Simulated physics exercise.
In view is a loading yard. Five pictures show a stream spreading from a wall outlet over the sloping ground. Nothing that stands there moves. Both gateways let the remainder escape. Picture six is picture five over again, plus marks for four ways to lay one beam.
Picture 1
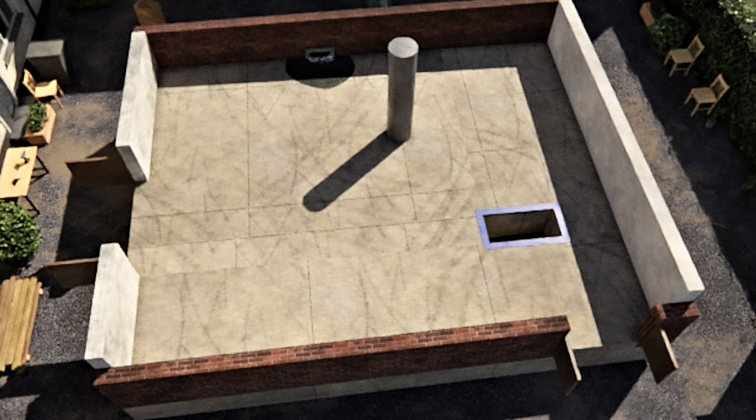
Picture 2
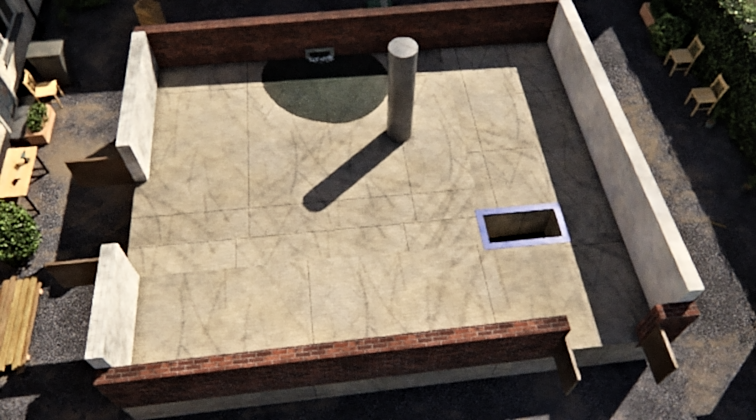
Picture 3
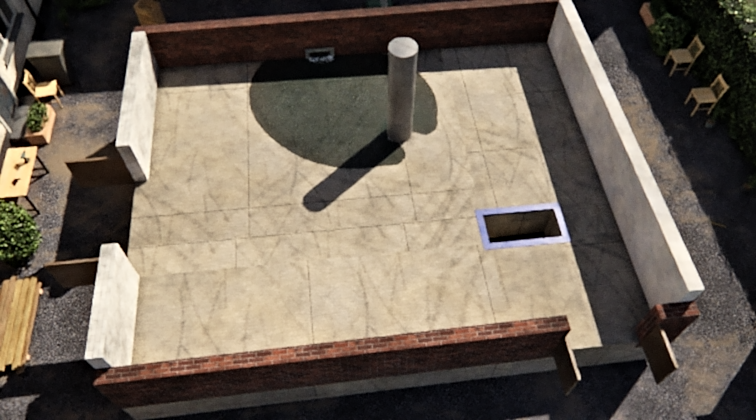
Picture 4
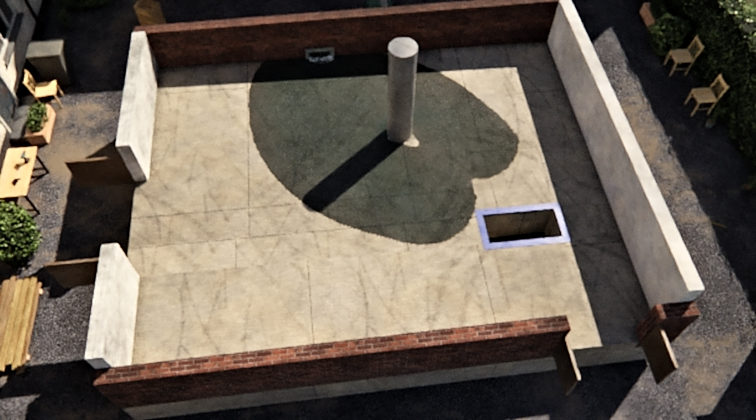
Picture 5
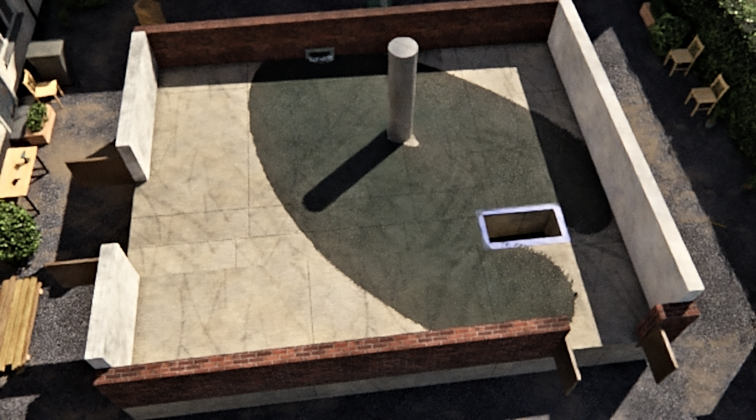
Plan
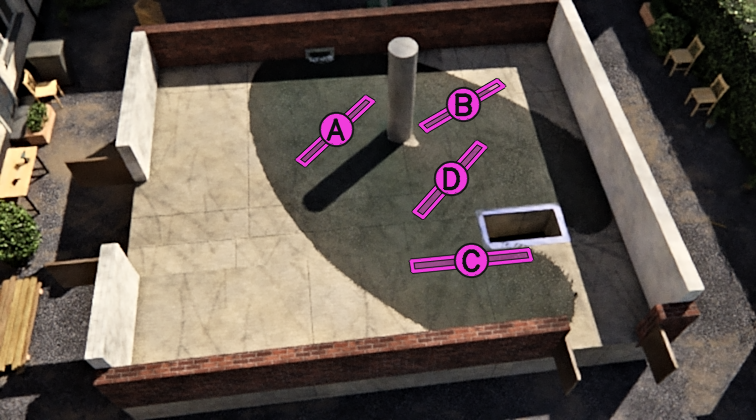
The footage shows a walled loading yard from above as a dark wet patch emerges beside the outfall at the back wall, spreads around a grey column, and widens toward the lower right, surrounding the blue-edged gully.
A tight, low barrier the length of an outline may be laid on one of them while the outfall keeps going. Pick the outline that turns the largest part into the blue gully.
The answer is spot C.
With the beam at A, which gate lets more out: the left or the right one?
The right gate.
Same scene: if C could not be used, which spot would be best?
Spot B.
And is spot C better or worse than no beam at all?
Spot C is better.
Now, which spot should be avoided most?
The answer is D.
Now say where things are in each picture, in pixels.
Outfall at (320, 53); blue gully at (522, 226); open gate at (594, 333); open gate at (144, 226); front seen at (348, 75), 2 % of the ground wet; blue gully still dry, in the first picture.
Front seen at (368, 110), 7 % of the ground wet; blue gully still dry, in the second picture.
Front seen at (373, 164), 15 % of the ground wet; blue gully still dry, in the third picture.
Front seen at (456, 227), 29 % of the ground wet; blue gully still dry, in the fourth picture.
Front seen at (567, 297), 48 % of the ground wet; blue gully taking water, in the fifth picture.
On the marked copy, A from (301, 162) to (369, 99); B from (423, 127) to (500, 83); C from (412, 266) to (529, 254); D from (418, 214) to (481, 144).
If A is chosen, about 10 % of the stream goes into the blue gully, about 90 % out by the gates.
If B is chosen, about 29 % of the stream goes into the blue gully, about 71 % out by the gates.
If C is chosen, about 58 % of the stream goes into the blue gully, about 42 % out by the gates.
If D is chosen, about 2 % of the stream goes into the blue gully, about 98 % out by the gates.
